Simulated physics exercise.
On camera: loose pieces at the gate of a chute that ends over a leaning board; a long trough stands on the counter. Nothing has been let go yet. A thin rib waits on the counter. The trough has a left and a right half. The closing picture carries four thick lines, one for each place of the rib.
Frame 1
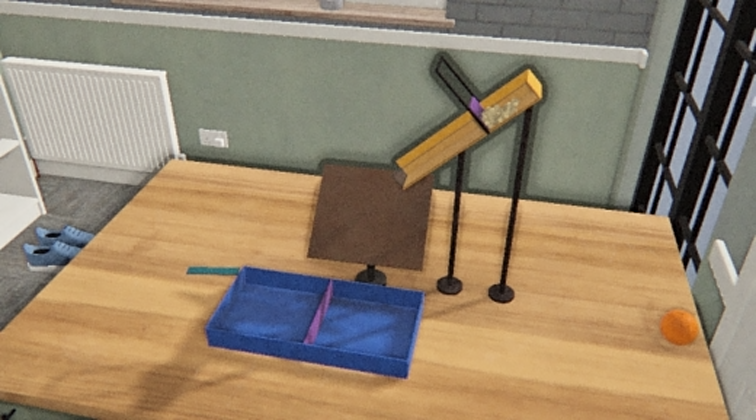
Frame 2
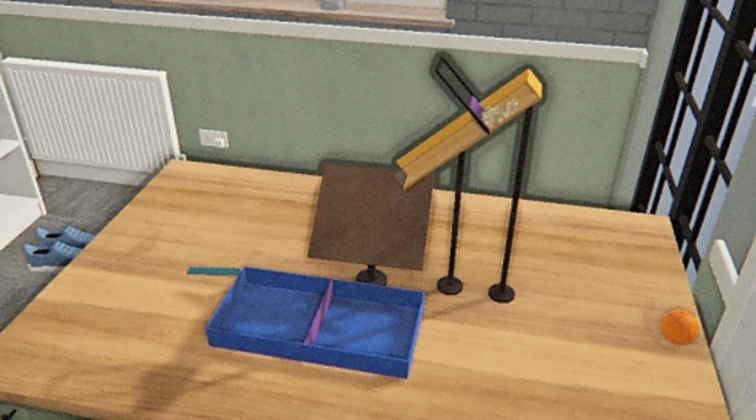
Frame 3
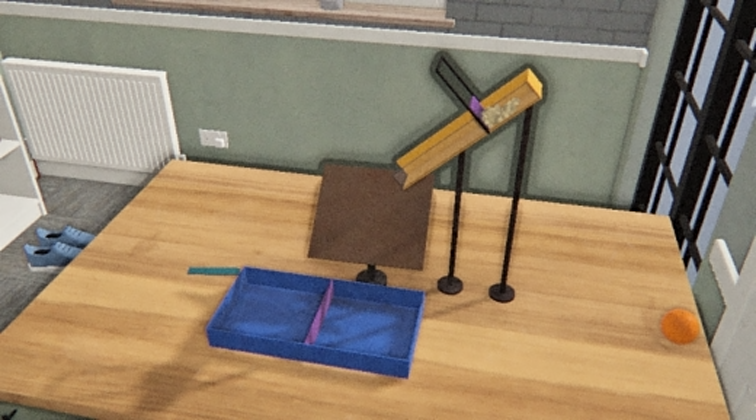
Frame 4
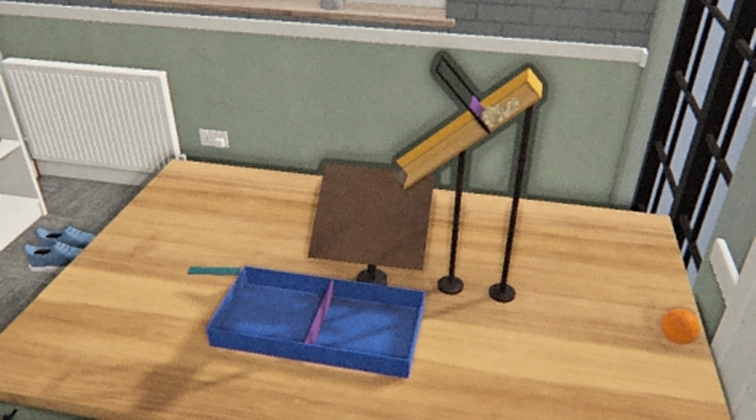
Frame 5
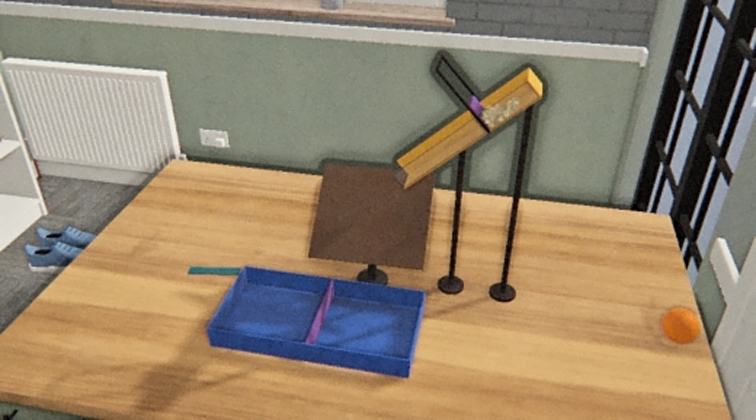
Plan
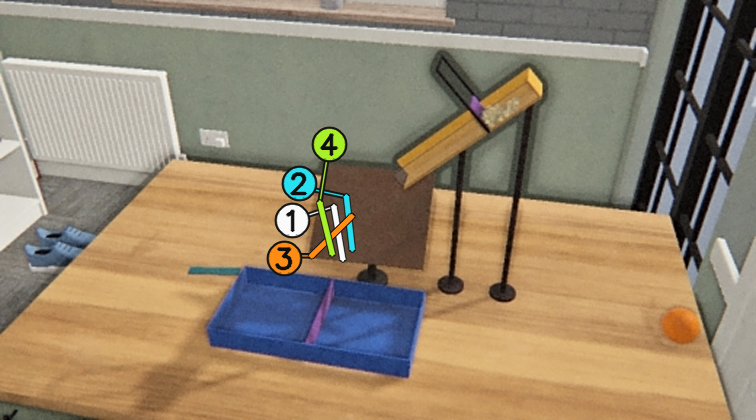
On a wooden counter, pale pieces sit still in a yellow chute above a blue trough.
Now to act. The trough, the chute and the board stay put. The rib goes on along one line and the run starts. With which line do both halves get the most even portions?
The best line is 3.
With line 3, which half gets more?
More lands on the left.
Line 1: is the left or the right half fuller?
Right.
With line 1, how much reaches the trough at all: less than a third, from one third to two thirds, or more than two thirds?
It is more than two thirds.
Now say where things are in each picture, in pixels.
Load behind the gate at (495, 113), soya beans; lip of the chute at (406, 182), sloping fairly steeply, in the first frame.
Middle of the board at (372, 215), tilted fairly steeply; middle of its low edge at (364, 264); of its high edge at (379, 169), in the second frame.
Front corners of the trough at (206, 328) and (409, 361); front end of its middle wall at (305, 344); gate still shut at (474, 105), in the third frame.
Middle of the load at (496, 113); lip at (406, 182), in the fourth frame.
Middle of the load at (496, 112); lip at (407, 181), in the fifth frame.
On the marked copy, line 1 from (333, 206) to (342, 259); line 2 from (346, 196) to (352, 249); line 3 from (351, 216) to (311, 255); line 4 from (319, 202) to (332, 253).
With 1, of what is caught, a small part in the left half, nearly all in the right.
With 2, of what is caught, a small part in the left half, nearly all in the right.
With 3, of what is caught, about two thirds in the left half, about a third in the right.
With 4, of what is caught, a stray few in the left half, nearly all in the right.
